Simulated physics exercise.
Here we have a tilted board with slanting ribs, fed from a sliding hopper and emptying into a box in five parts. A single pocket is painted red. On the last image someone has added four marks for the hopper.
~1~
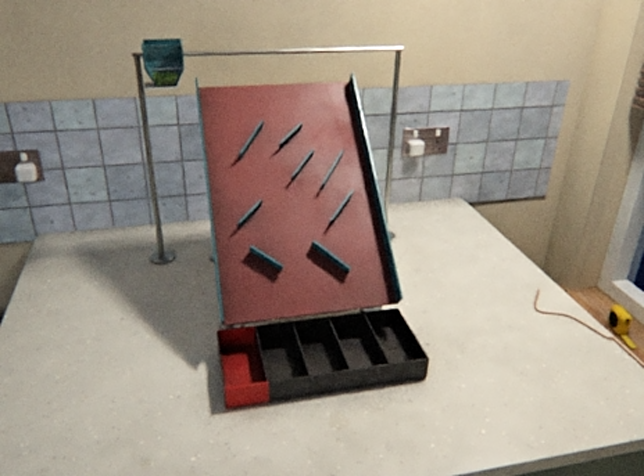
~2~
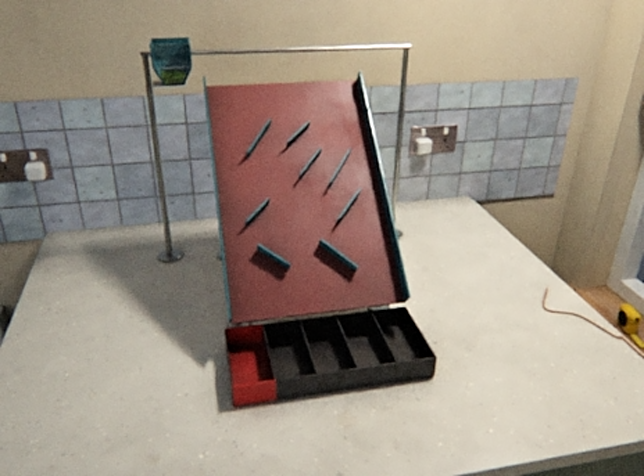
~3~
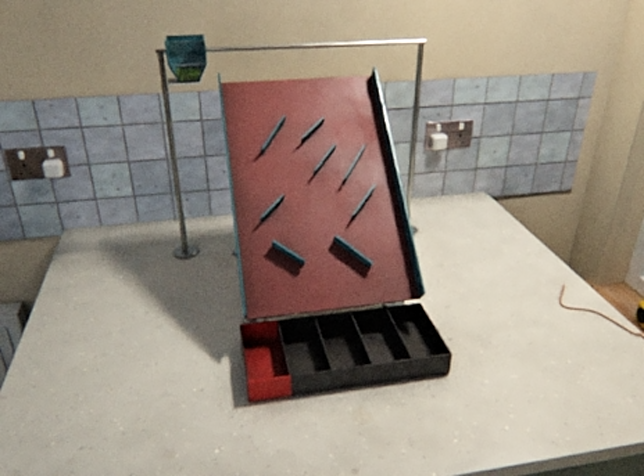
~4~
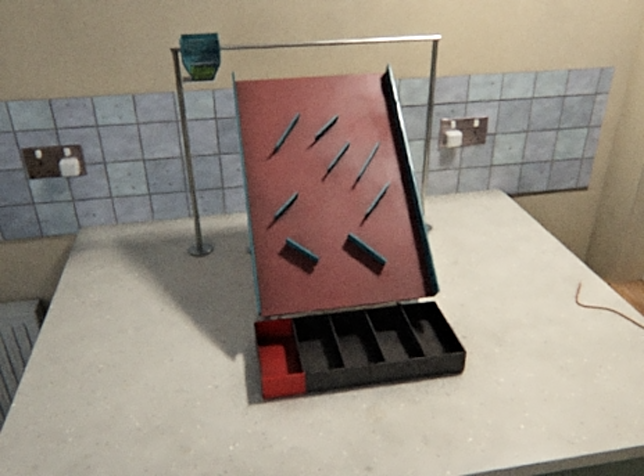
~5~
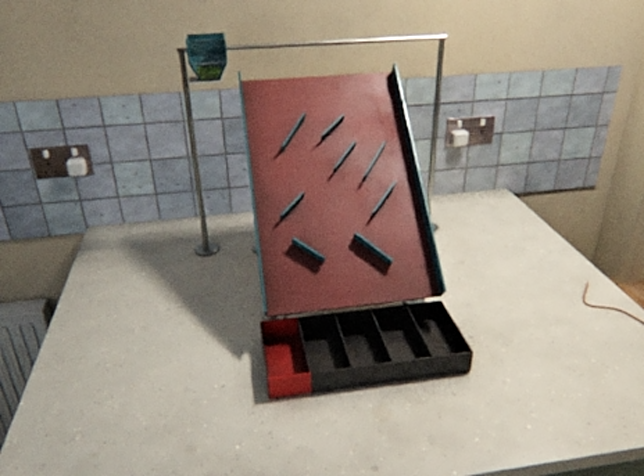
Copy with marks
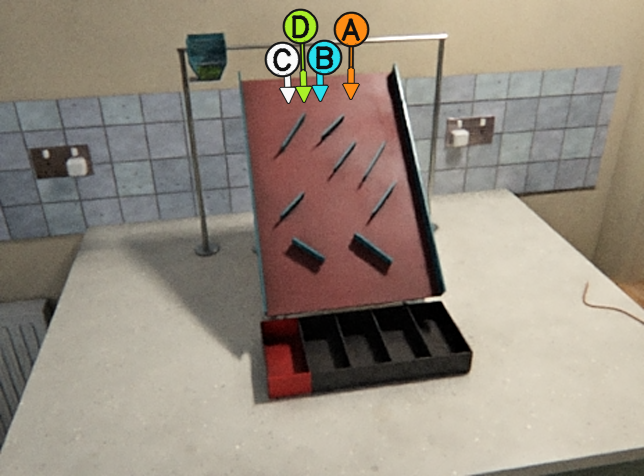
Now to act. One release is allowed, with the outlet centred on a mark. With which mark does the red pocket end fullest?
The answer is mark C.
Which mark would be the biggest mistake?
Mark A.
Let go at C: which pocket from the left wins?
It is the first one.
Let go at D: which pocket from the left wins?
The first from the left.
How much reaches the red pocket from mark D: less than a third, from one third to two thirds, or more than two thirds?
From one third to two thirds.
On the marked copy, mark A meets the board at (350, 93); mark B meets the board at (320, 95); mark C meets the board at (288, 97); mark D meets the board at (303, 96).
For mark A, a small share in the red pocket, the bulk in other pockets.
For mark B, close to half in the red pocket, close to half in other pockets.
For mark C, all but a few in the red pocket, only a few in other pockets, a small share outside the box.
For mark D, close to half in the red pocket, close to half in other pockets, only a few outside the box.
